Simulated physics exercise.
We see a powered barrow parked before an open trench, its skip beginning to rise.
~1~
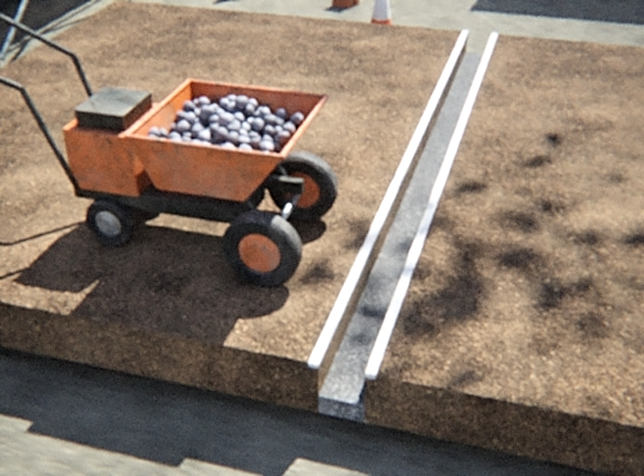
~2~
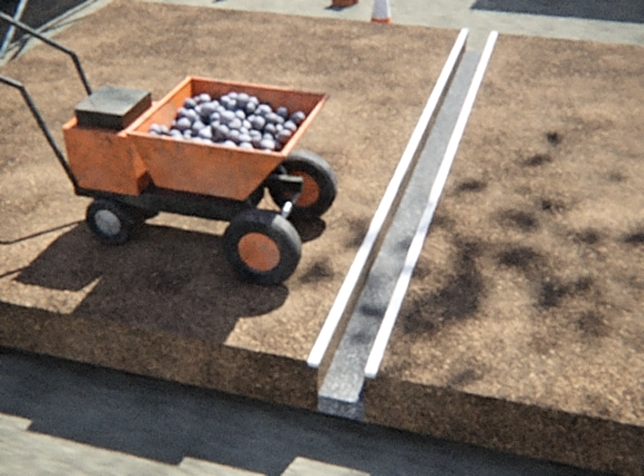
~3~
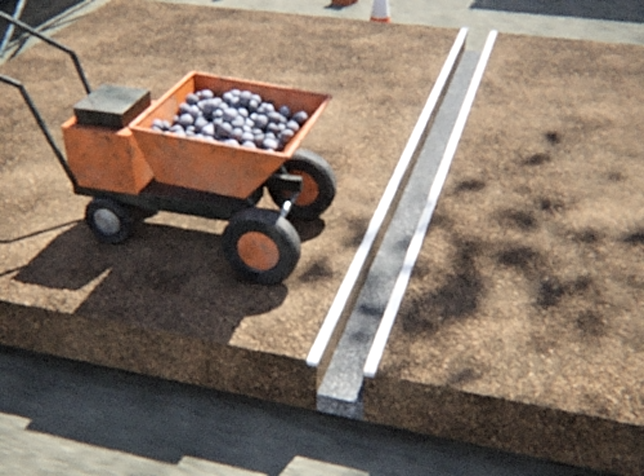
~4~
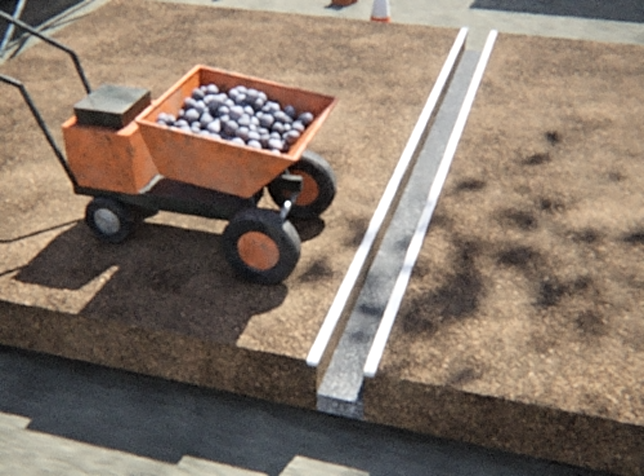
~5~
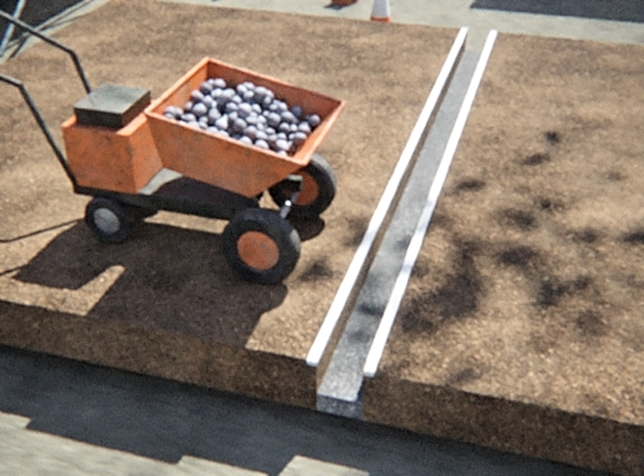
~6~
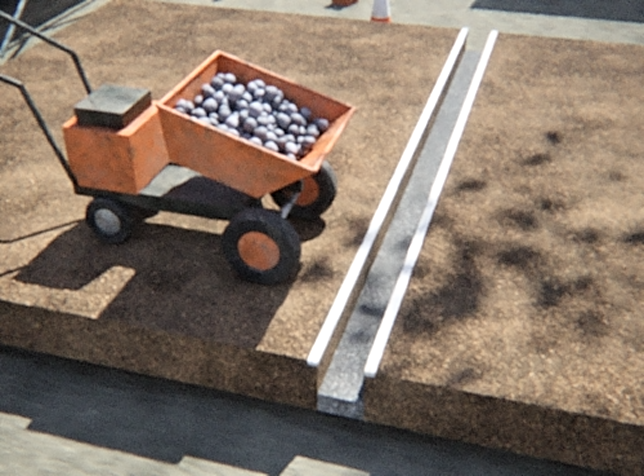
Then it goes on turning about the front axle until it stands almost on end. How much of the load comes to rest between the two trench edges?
The load ends chiefly outside the trench.
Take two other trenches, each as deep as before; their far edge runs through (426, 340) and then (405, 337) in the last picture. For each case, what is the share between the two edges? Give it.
Close to 90 per cent in the first, close to 60 per cent in the second.
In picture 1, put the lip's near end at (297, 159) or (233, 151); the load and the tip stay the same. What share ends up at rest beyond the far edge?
The first gives 80 %, the second 10 %.
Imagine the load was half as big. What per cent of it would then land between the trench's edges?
Around 40 percent of it.
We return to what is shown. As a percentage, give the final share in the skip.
It ends up near 0 per cent.
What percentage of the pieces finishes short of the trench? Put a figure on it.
My estimate is close to 0 in a hundred.
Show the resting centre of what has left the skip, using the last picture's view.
I'd mark it at roughly (425, 263).
Just after the last frame, skip tipped steeply; every one in the skip.
A moment on, skip tipped right over; roughly two thirds in the skip; about a tenth in or heaped over the trench; roughly a quarter beyond it; just a few falling.
Further on, skip tipped right over; about a tenth in the skip; roughly a quarter in or heaped over the trench; roughly two thirds beyond it.
When it is over, skip tipped right over; roughly a third in or heaped over the trench; roughly two thirds beyond it.
